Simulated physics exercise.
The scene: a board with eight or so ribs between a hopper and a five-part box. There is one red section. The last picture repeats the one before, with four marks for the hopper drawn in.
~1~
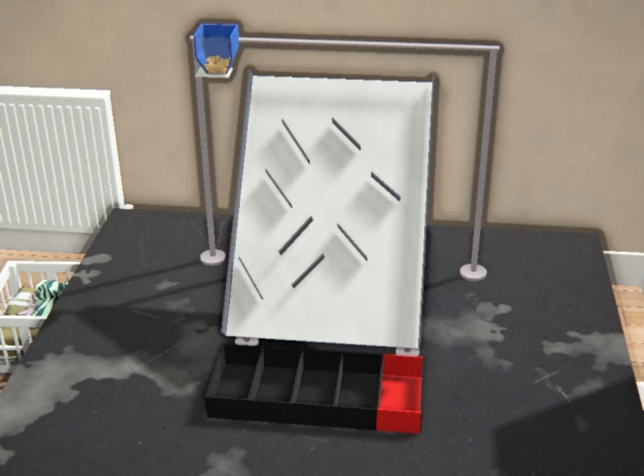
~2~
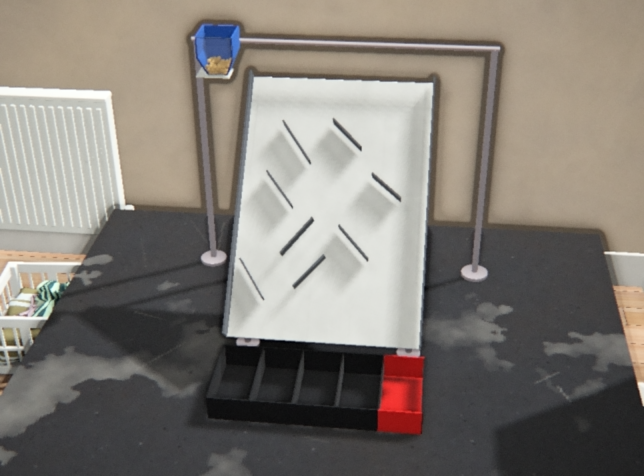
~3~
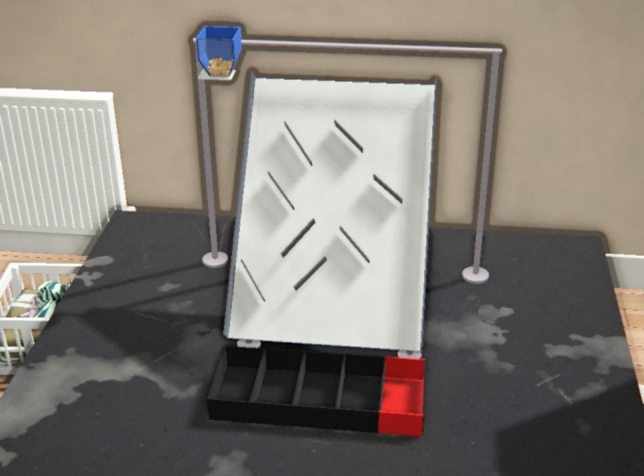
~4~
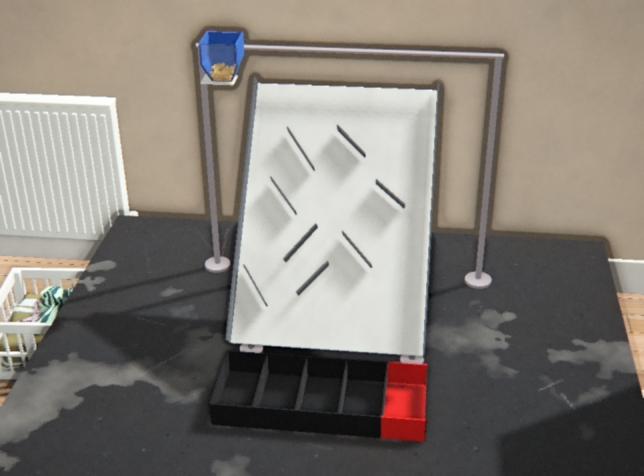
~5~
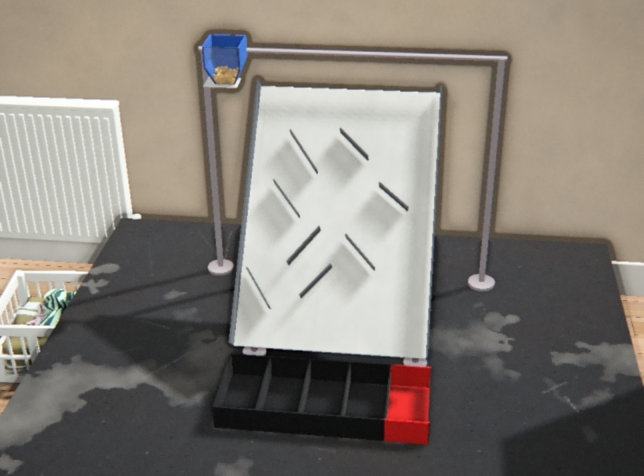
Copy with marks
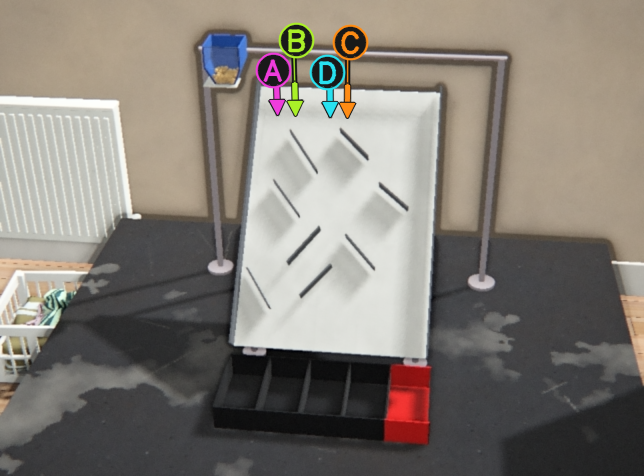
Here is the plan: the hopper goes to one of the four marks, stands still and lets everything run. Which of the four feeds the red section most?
The answer is mark C.
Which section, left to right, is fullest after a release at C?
The fifth from the left.
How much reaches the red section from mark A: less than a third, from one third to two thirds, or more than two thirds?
It is less than a third.
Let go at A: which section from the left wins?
The second.
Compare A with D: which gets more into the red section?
D it is.
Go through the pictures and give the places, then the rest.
In the first frame, hopper (218, 65), dried chickpeas, door shut.
In the second frame, ribs (283, 120) to (309, 160), (333, 118) to (361, 146), (266, 170) to (291, 205).
In the third frame, ribs (373, 174) to (402, 199), (281, 254) to (314, 218), (340, 226) to (369, 260).
In the fourth frame, ribs (243, 264) to (265, 304), (296, 293) to (328, 261).
In the fifth frame, red section (407, 430), number 5 of 5 from the left.
On the marked copy, mark A meets the board at (277, 109); mark B meets the board at (295, 110); mark C meets the board at (347, 112); mark D meets the board at (330, 111).
Choosing A, just a few in the red section, almost all in other sections.
Choosing B, about a tenth in the red section, the larger part in other sections, about a tenth outside the box.
Choosing C, roughly two thirds in the red section, roughly a third in other sections.
Choosing D, roughly a quarter in the red section, the larger part in other sections.
